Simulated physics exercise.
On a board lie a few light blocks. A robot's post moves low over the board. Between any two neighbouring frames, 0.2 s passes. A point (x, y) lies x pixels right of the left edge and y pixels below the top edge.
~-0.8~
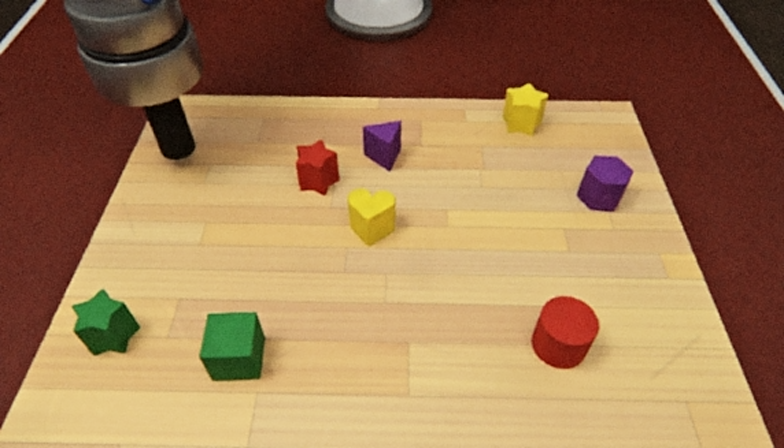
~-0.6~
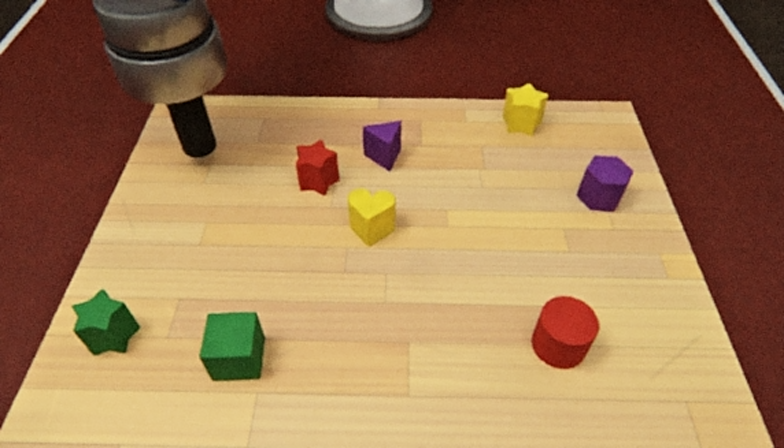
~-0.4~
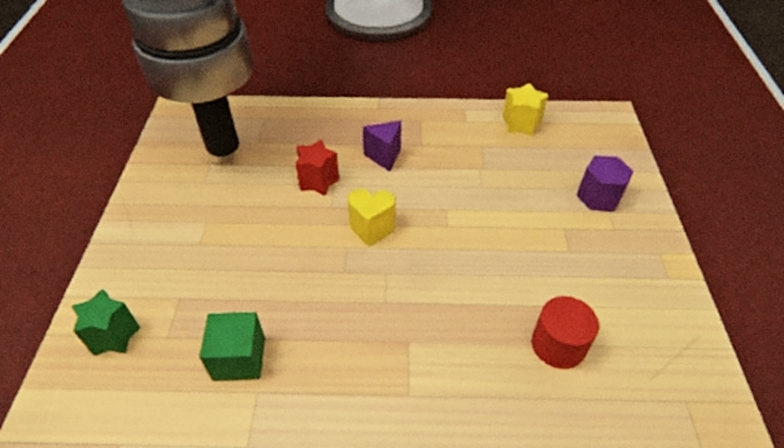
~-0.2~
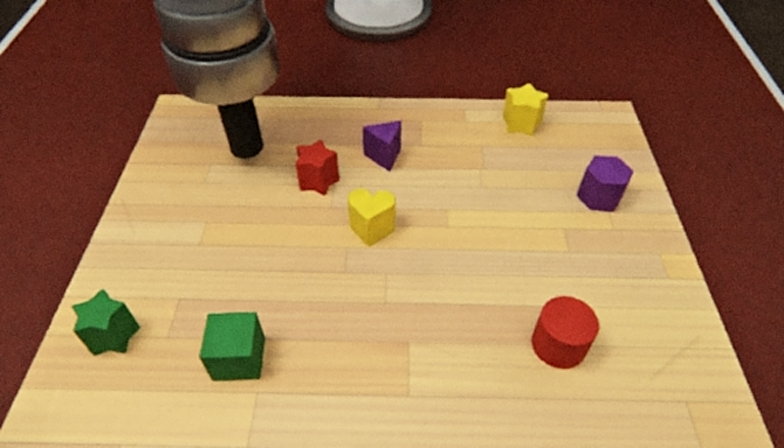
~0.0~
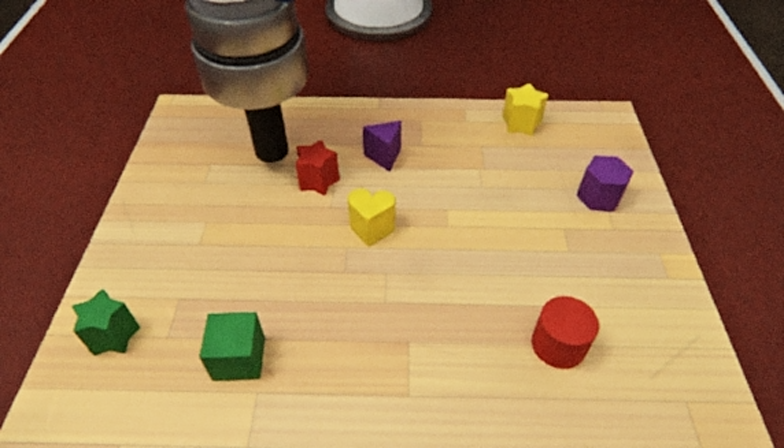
A pale wooden board lies on a dark red surface, seen from above at an angle by a camera that stays still. A red star, purple triangle, yellow heart and yellow star sit toward the back, a purple hexagonal block at right, and a green star, green cube and red cylinder nearer the front. At the upper left, a robot's dark post moves steadily right, nearing the red star, while every block stays still.
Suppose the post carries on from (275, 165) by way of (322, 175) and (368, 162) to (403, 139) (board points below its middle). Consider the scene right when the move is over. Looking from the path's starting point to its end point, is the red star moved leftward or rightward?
It's going to go right.
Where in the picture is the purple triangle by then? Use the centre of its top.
So, by the moment the path ends, you'll find the top centre of the purple triangle at (432, 111).
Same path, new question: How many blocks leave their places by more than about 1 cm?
2 blocks.
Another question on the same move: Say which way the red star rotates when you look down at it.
Its spin: Clockwise.
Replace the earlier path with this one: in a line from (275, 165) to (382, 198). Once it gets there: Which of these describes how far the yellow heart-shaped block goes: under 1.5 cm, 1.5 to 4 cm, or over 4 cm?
It shifts by 1.5 to 4 cm.
On the path given first. One third of the way, post at (320, 162); red star at (344, 165), turned 30° clockwise.
Two thirds of the way, post at (368, 149); red star at (355, 165), turned 75° clockwise; purple triangle at (395, 126), turned 15° clockwise.
At the end, post at (403, 126); red star at (355, 165), turned 75° clockwise; yellow heart-shaped block still; purple triangle at (432, 111), turned 60° clockwise.
